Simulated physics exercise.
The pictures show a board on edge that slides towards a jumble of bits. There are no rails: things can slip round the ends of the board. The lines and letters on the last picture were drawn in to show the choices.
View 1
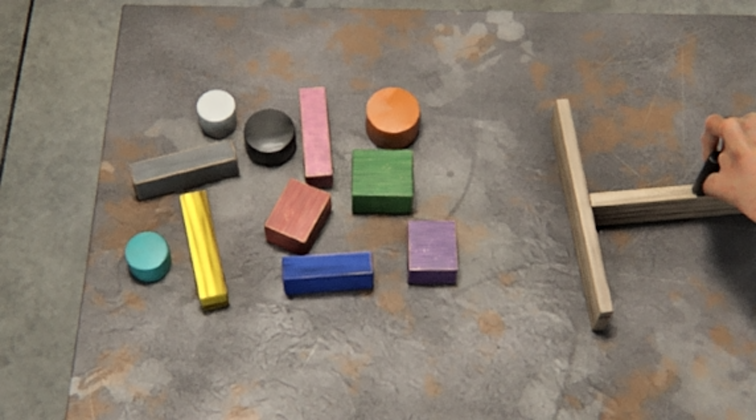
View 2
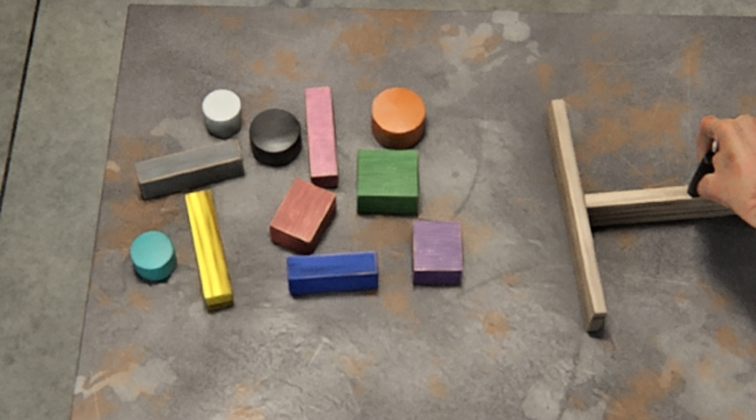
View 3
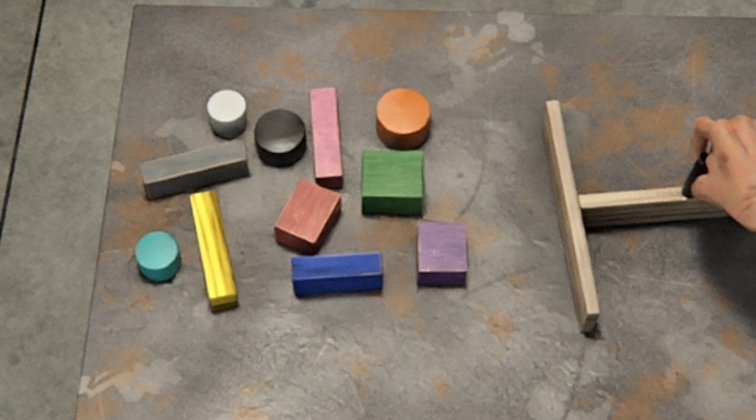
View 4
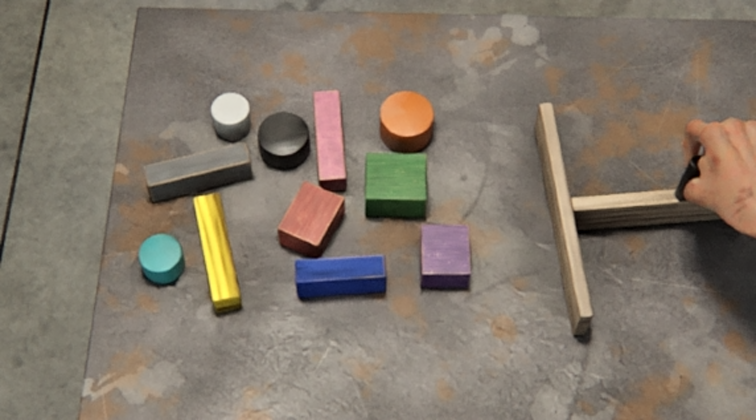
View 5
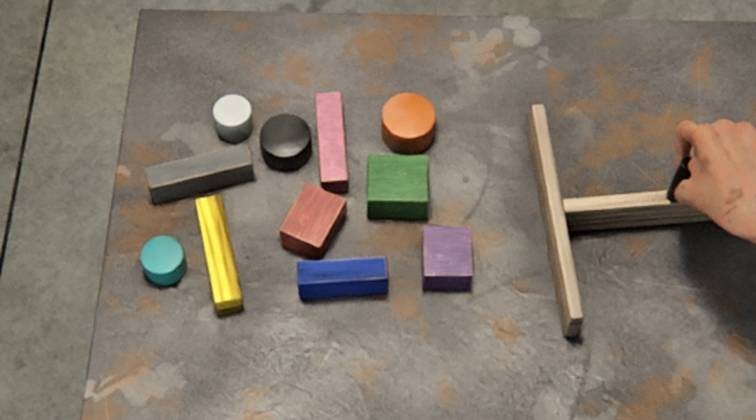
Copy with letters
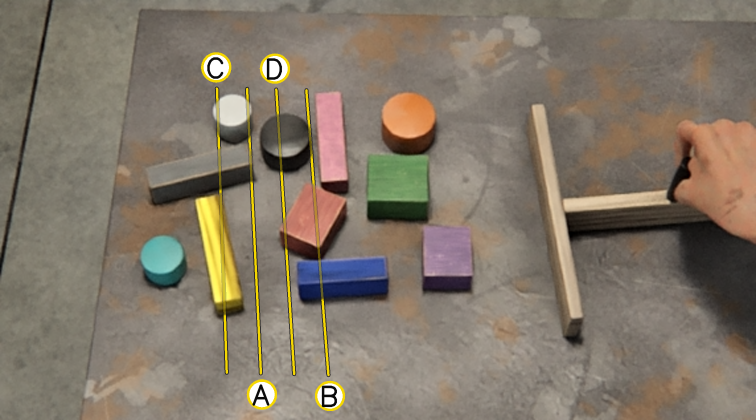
A T-shaped wooden board lies at the right of a scuffed grey-brown surface, its stem held by a hand, seen from above. To its left sit loose coloured pieces: white, black, orange and turquoise round ones, grey, pink, yellow and blue bars, and red, green and purple blocks. The hand slides the board slightly left while the view drifts a little, the pieces staying in their arrangement.
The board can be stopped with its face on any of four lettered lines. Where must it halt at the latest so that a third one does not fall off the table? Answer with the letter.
Stop at A.
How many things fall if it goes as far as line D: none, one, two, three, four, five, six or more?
In all, none.
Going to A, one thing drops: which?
The turquoise tin goes over.
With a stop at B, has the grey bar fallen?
No.
On the marked copy, A at (254, 222); B at (317, 224); C at (222, 222); D at (285, 223).
With A. Early on, board (448, 204); orange tin (400, 125); purple block (420, 258).
Further on, board (338, 201); grey bar (162, 187); turquoise tin (155, 259).
At the end, board (256, 199); turquoise tin over the edge; grey bar (115, 191); one fallen.
As for the rest, B is within the limit but short; C drops four; D is within the limit but short.
